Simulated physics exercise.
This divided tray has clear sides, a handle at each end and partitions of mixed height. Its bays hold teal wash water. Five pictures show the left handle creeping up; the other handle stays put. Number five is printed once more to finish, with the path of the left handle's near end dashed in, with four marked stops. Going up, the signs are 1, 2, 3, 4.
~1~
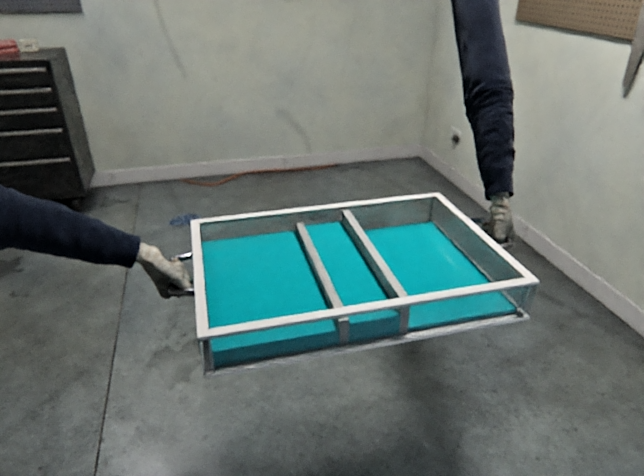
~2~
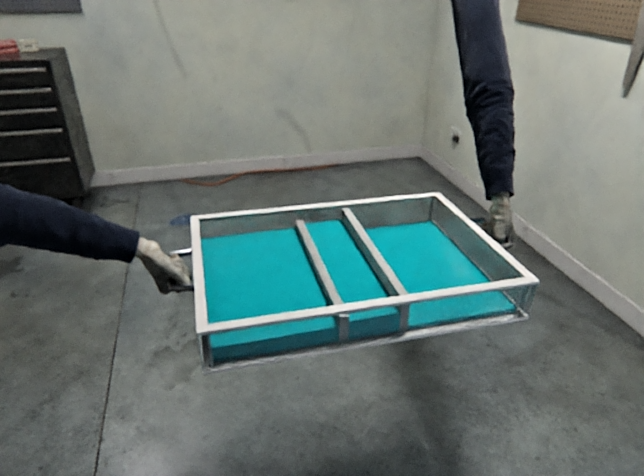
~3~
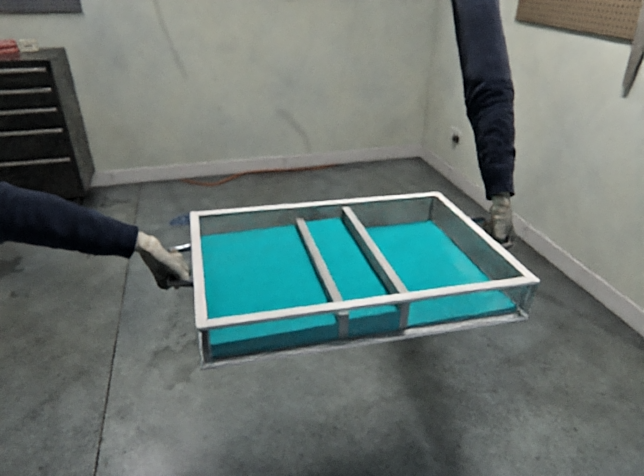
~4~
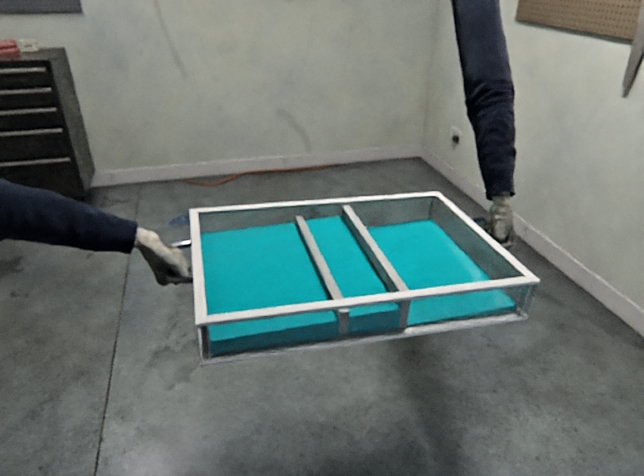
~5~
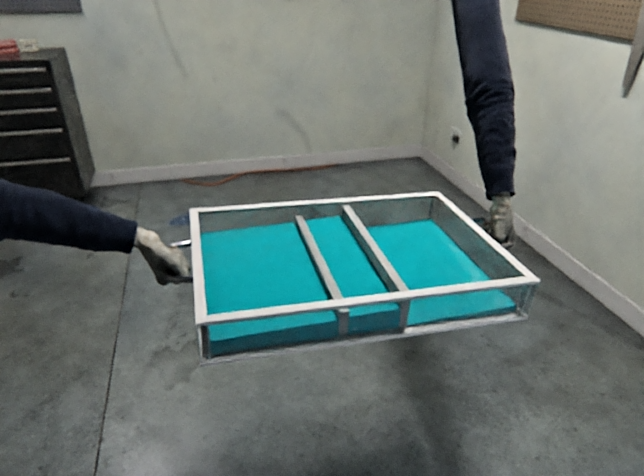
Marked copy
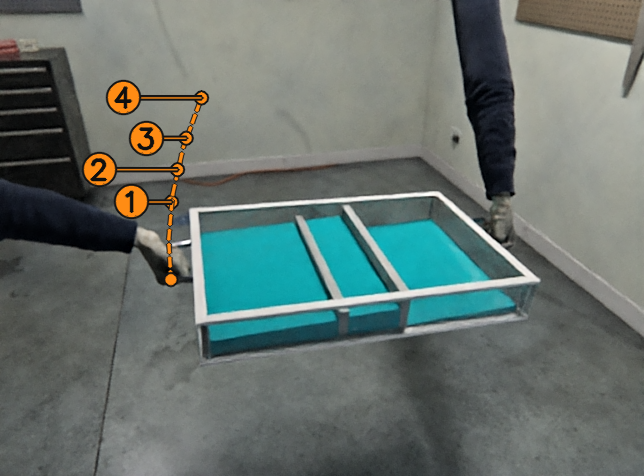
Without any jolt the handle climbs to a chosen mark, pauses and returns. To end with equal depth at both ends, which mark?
Mark 2.
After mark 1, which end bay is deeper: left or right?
The left one.
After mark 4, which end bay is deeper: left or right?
The right one.
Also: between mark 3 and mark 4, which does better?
That would be 3.
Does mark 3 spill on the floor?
No.
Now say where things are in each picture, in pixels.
The tray is level; deepest in the middle bay, at (345, 264), shallowest in the right; left handle at (173, 276).
Tipped about 1° down to the right; no wall is crossed; left handle at (172, 271).
Tipped about 2° down to the right; no wall is crossed; left handle at (171, 266).
Tipped about 2° down to the right; no wall is crossed; left handle at (171, 262).
Tipped about 3° down to the right; deepest in the middle bay, at (345, 258), shallowest in the right; left handle at (171, 262).
On the marked copy, 1 at (171, 201); 2 at (177, 169); 3 at (186, 138); 4 at (201, 97).
Choosing 1, the left end bay stands much deeper than the other; nothing spills.
Choosing 2, the two end bays stand about equally deep; nothing spills.
Choosing 3, the right end bay stands a little deeper than the other; nothing spills.
Choosing 4, the right end bay stands much deeper than the other; about 7 % goes over the rim.
